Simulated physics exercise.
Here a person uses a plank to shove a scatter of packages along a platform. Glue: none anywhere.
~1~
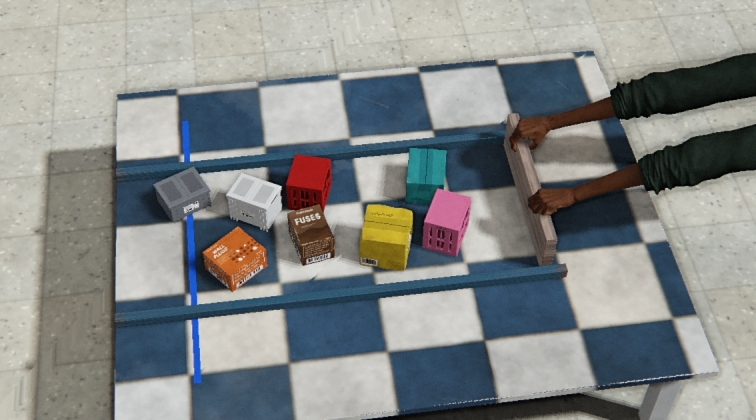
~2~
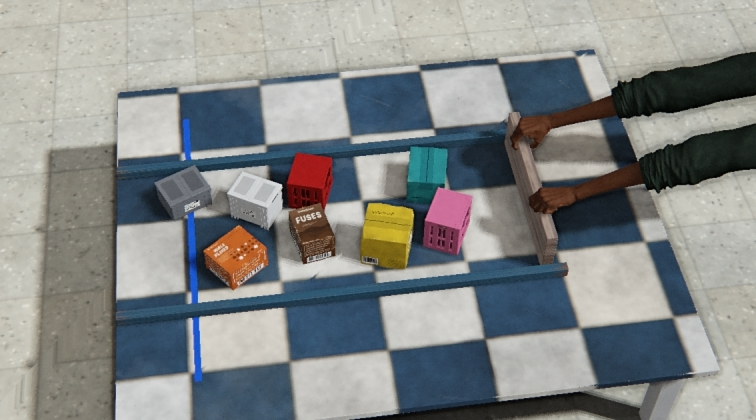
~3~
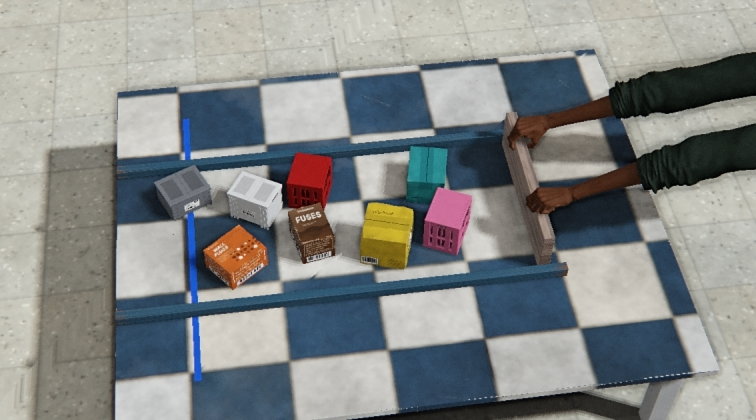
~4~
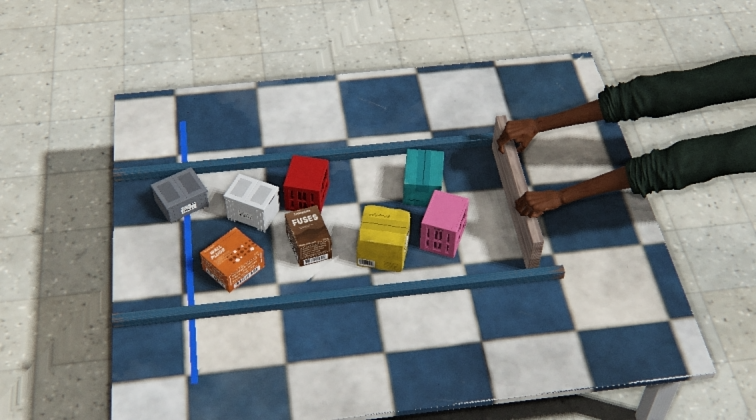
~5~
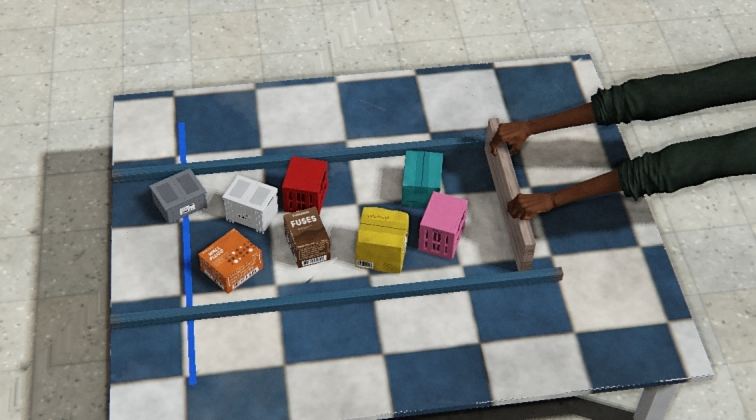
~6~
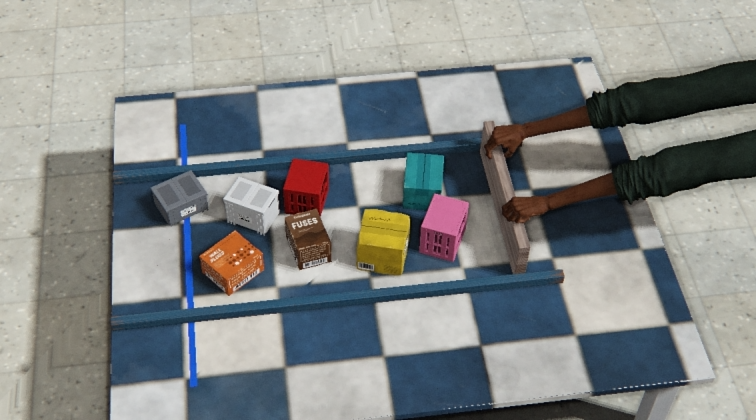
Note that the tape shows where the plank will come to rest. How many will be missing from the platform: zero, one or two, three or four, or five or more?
After that push, what drops off the edge is more than two, under five.
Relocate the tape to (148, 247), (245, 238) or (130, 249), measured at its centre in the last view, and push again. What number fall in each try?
In order: 6, 1 and 6.
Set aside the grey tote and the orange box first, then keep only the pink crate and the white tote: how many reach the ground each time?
Count: 2 (first case); 1 (second).
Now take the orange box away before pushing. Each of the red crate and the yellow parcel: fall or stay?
Result - red crate: It stays aboard; yellow parcel: It stays aboard.
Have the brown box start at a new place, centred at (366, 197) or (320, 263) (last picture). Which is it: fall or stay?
In that order: Keeps its place, then ends up off.
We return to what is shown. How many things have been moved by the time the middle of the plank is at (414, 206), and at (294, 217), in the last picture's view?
Note: First position 3; second position 8.
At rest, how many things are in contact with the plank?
Contact count: 2.
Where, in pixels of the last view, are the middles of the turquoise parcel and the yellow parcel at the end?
The turquoise parcel stops around (166, 208); the yellow parcel around (126, 273).
A little later, none off yet; grey tote at rest near (180, 198); orange box at rest near (232, 263); white tote at rest near (252, 206).
Next, none off yet; grey tote moving near (178, 198); orange box shifted about its own width near (183, 266); white tote shifted about its own width near (222, 209).
Later still, none off yet; grey tote shifted about its own width near (140, 195); orange box shifted well along near (105, 275); white tote shifted well along near (154, 223).
When it is over, the number that fall off is three or four; down, brown box, orange box and grey tote.
